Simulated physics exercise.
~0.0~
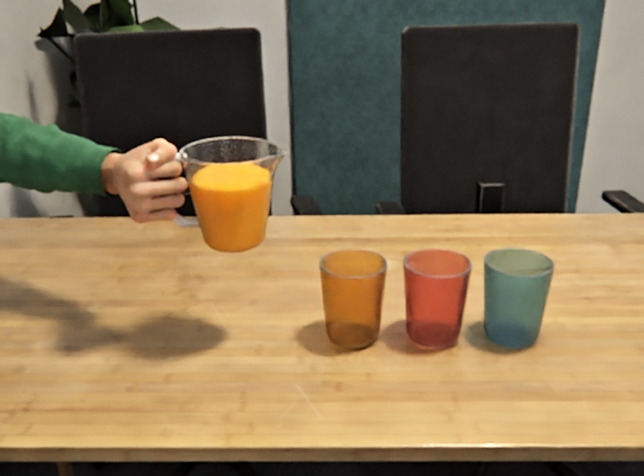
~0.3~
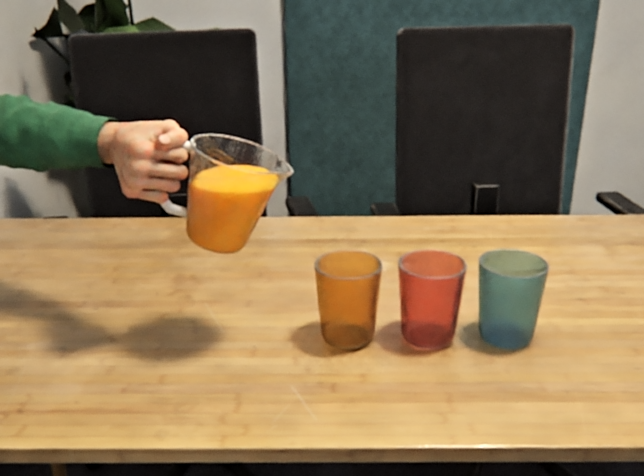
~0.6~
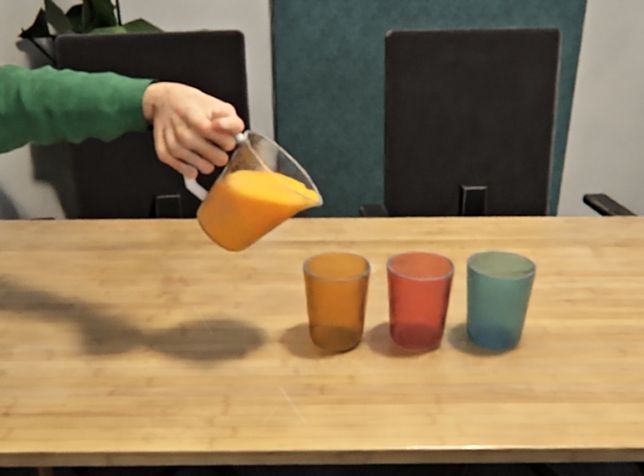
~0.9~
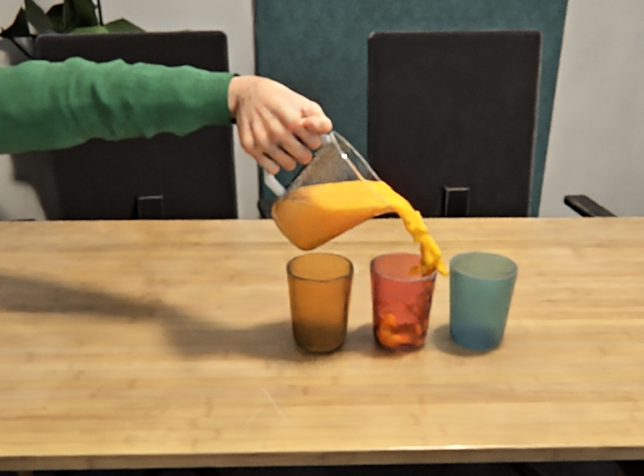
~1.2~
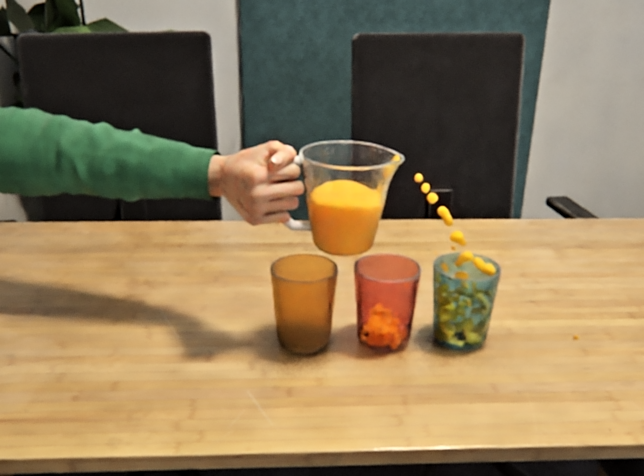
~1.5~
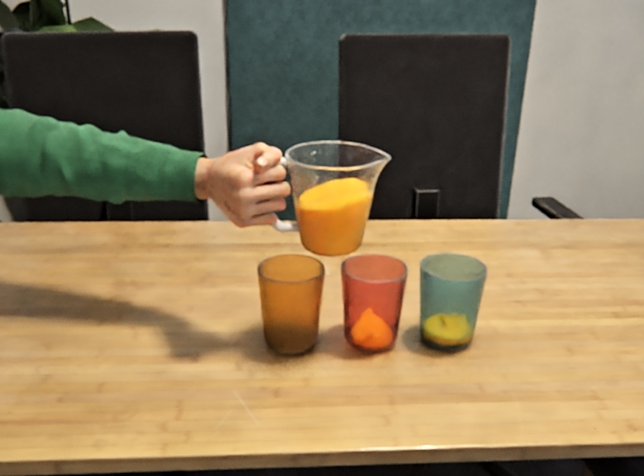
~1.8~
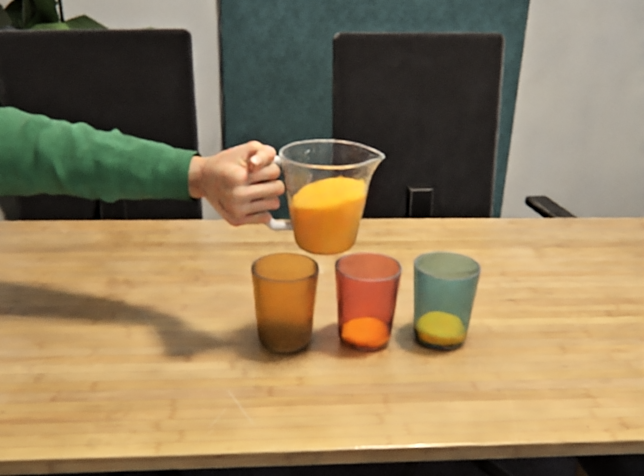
A hand in a green sleeve holds a clear jug of orange juice above the left side of a wooden table, seen from the front with dark chairs and a teal panel behind. Three empty tumblers, amber, red and blue-green, stand in a row to the right. The hand tips the jug rightwards while carrying it over the tumblers, and juice streams into the red one. As the jug is brought level, the last drops fall into the blue-green one. Finally, the jug hovers still partly full, the red and blue-green tumblers hold a little juice, and the amber one looks empty.
